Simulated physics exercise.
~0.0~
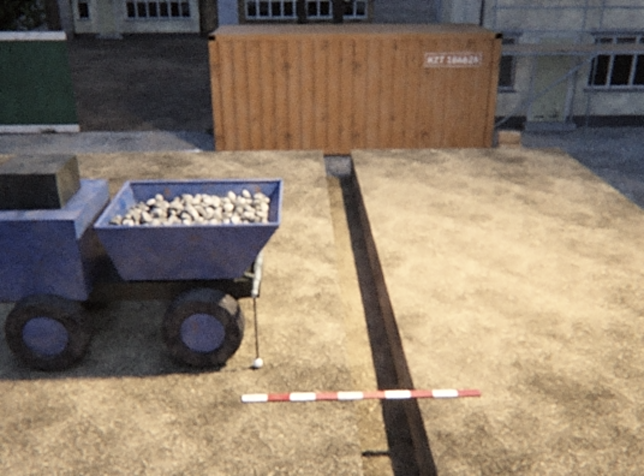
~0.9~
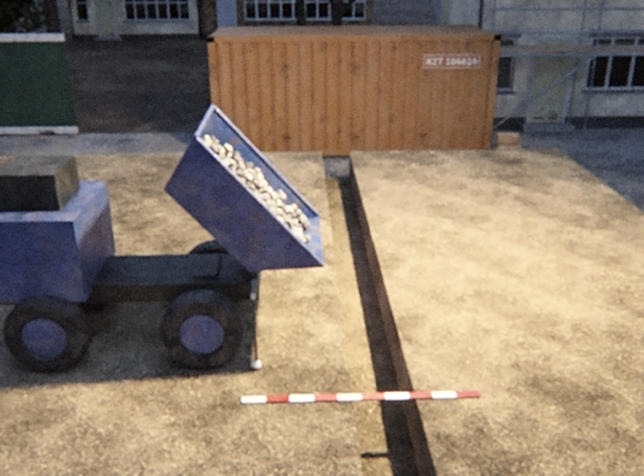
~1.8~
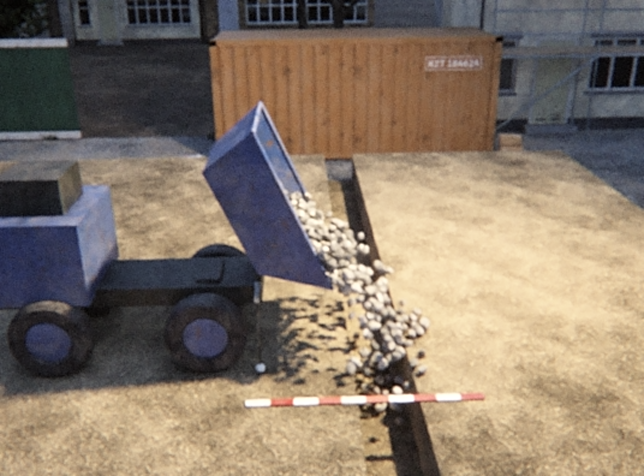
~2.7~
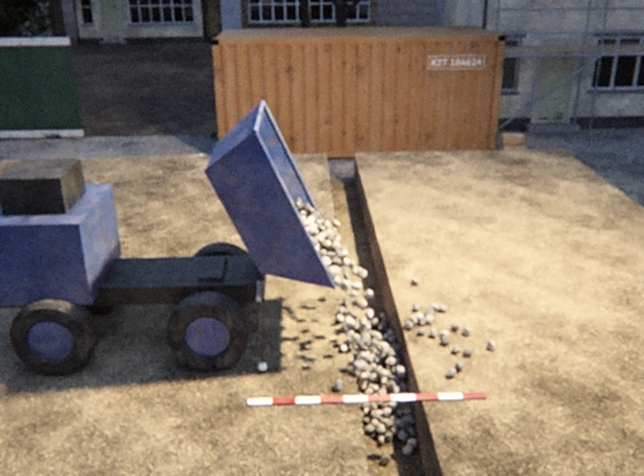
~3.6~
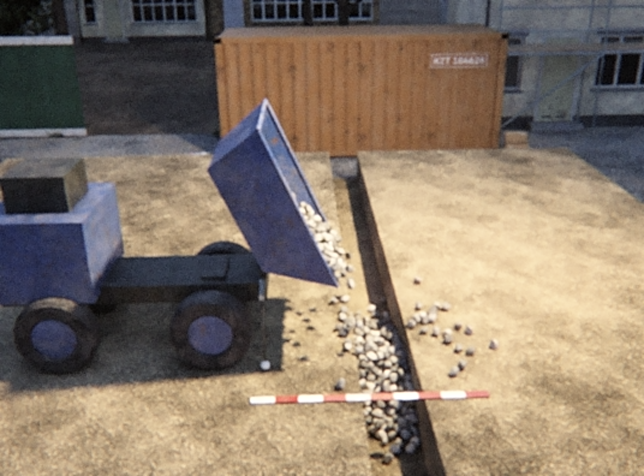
A blue dumper carrying pale rounded stones stands on the left of a sandy yard, facing a narrow, straight trench, seen from above by a slightly swaying camera. Behind are an orange-brown container, a dark green panel and pale buildings, while a red-and-white staff lies across the trench in front. The body tips steeply to the right, at first holding its load. Stones then pour from its lower edge into the trench, and a few scatter beyond it. The flow dies down, leaving a heap in the near part of the trench and many stones still in the raised body.
